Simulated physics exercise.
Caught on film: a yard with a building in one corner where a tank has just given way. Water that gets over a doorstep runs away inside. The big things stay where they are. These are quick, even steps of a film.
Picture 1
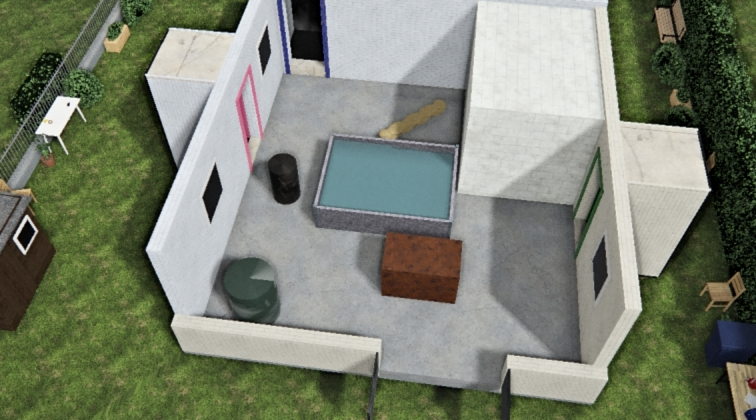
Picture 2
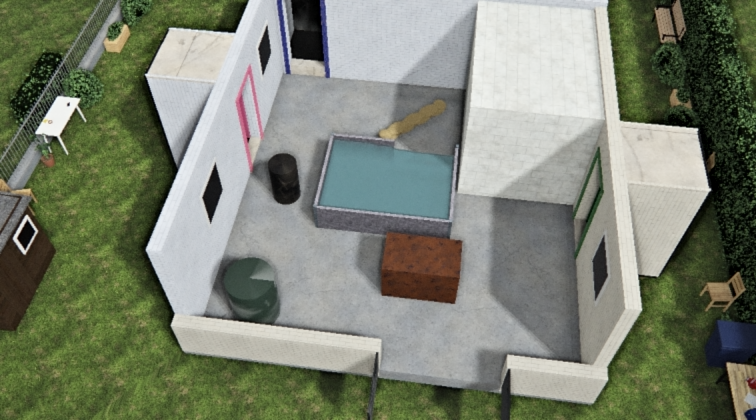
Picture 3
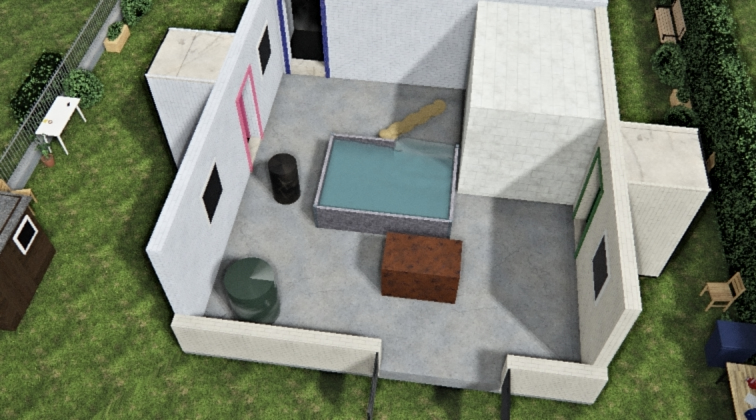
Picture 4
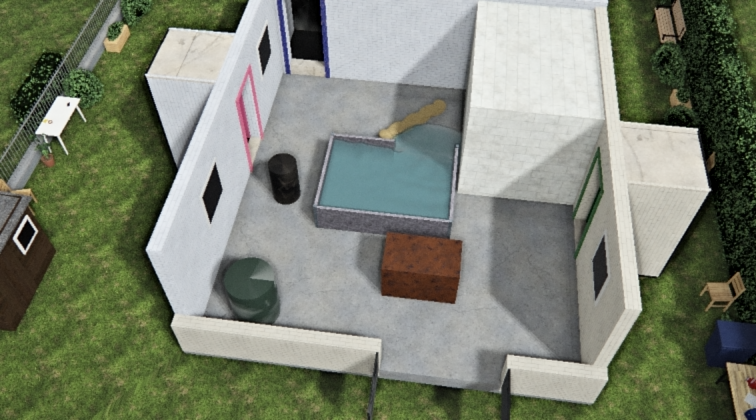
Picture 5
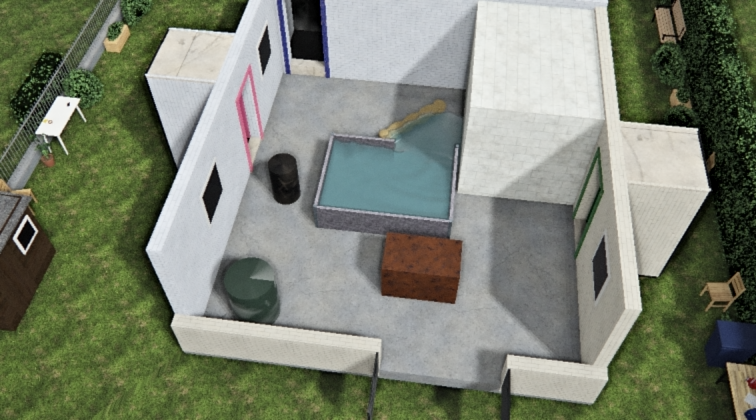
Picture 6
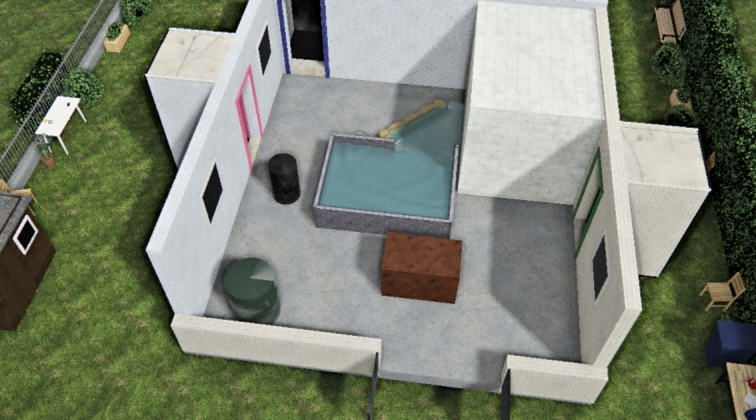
The clip opens on a walled grey yard, its open tank of blue-green water whole and still near a dark red block. The tank's far side gives way toward the right, and water pours out behind it, spreading across the floor around the pale log while everything else stays put.
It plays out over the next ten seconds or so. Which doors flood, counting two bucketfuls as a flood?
In the end: The blue door holds within the limit; the pink door floods; the green door holds within the limit.
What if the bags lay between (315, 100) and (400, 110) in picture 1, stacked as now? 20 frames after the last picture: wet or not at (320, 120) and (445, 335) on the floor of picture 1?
In that order: Covered, dry.
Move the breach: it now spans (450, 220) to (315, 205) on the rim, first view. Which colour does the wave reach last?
The blue-painted one.
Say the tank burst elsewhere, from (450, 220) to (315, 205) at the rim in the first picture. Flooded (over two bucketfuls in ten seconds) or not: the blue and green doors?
In short: The blue door stays under; the green door floods.
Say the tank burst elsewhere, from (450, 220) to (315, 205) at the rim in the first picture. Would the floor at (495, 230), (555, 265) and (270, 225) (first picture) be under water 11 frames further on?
In that order: Awash, under water, free of water.
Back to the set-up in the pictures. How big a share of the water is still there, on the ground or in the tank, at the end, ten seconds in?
Close to 96 %.
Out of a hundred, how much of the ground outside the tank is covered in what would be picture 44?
Near 50 in a hundred.
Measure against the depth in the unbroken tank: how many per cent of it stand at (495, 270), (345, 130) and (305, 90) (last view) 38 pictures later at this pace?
In turn 2, 20 and 30 in a hundred.
A moment on, water covers 10 % of the floor; the blue door not reached, the pink door not reached, the green door not reached.
Next, water covers 20 % of the floor; the blue door wet at the sill, nothing in, the pink door not reached, the green door not reached.
Then, water covers 35 % of the floor; the blue door wet at the sill, nothing in, the pink door wet at the sill, nothing in, the green door not reached.
Later, water covers 50 % of the floor; the blue door wet at the sill, nothing in, the pink door over two buckets in, the green door not reached.
In the end, water covers 75 % of the floor; the blue door wet at the sill, nothing in, the pink door far over two buckets in, the green door not reached.
